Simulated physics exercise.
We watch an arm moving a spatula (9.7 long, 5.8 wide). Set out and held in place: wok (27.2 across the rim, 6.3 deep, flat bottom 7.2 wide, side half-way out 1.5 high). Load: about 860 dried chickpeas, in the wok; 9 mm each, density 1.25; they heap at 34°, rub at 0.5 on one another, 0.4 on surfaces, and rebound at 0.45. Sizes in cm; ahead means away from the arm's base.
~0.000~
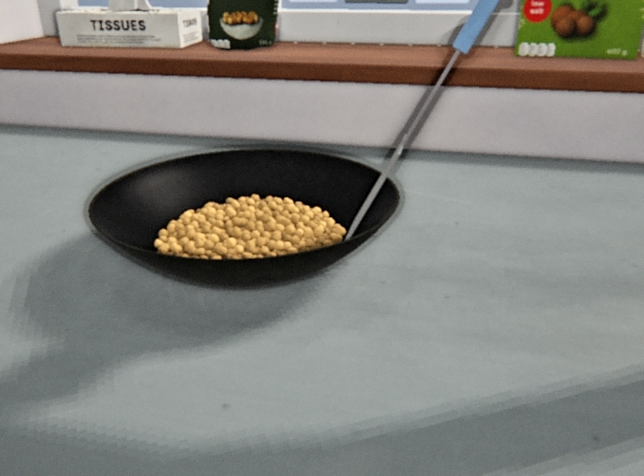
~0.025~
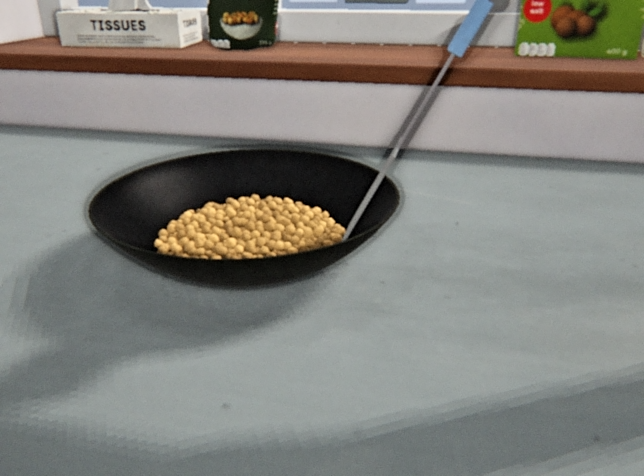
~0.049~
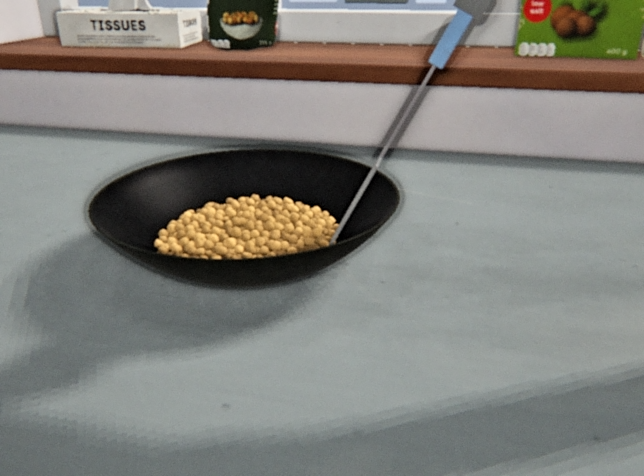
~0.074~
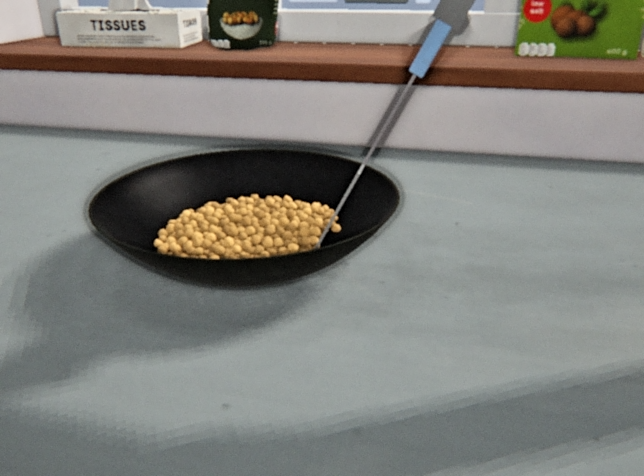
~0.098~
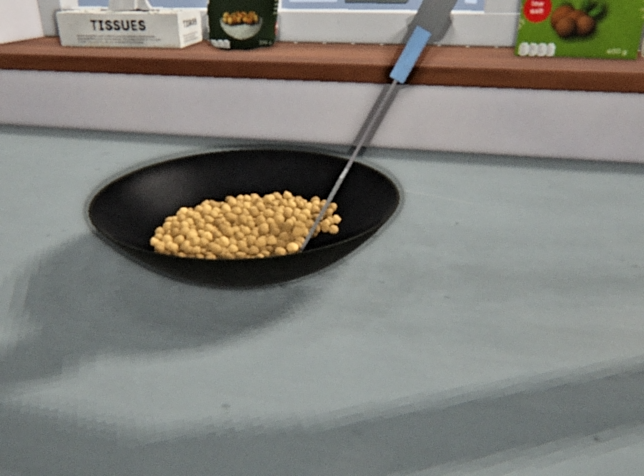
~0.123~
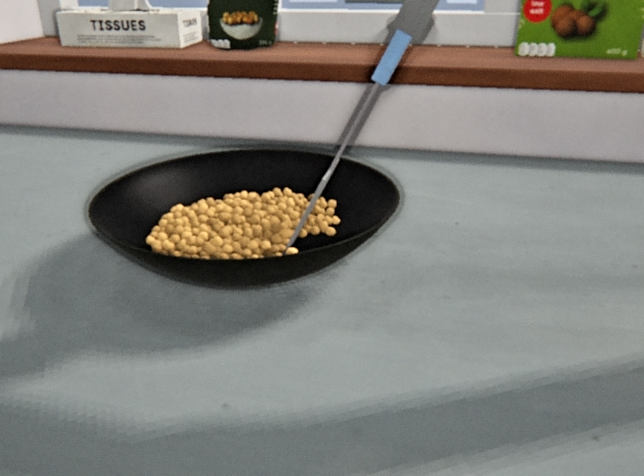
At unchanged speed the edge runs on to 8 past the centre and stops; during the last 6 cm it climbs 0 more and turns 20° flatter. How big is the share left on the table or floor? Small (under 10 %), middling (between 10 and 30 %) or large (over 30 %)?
A small share, under 10 %, ends on the table or floor.
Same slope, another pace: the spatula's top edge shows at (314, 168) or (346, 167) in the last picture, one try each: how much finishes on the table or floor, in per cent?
About 5 and 0 per cent.
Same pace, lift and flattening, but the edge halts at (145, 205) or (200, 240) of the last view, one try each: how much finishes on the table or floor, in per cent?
About 20 and 0 per cent.
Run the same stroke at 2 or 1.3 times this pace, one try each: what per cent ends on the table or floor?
Some 20 and 5 per cent.
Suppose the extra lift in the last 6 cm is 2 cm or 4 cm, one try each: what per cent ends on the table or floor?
About 0 and 5 per cent.
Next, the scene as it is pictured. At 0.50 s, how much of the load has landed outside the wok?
About 0 per cent.
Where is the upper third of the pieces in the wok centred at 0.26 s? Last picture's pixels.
At about (177, 207).
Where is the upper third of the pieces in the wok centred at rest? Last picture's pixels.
At about (159, 203).
After 0.19 s, sloping 63°, highest piece 5 above the table; 864 in the wok.
After 0.26 s, sloping 54°, highest piece 6 above the table; 864 in the wok.
After 0.50 s, sloping 43°, highest piece 7 above the table; 841 in the wok, 19 on the table or floor, 4 on the blade or in flight.
After 1.55 s, sloping 43°, highest piece 7 above the table; 840 in the wok, 24 on the table or floor.
At rest, 840 in the wok, 24 on the table or floor. That is 3 % on the table or floor.
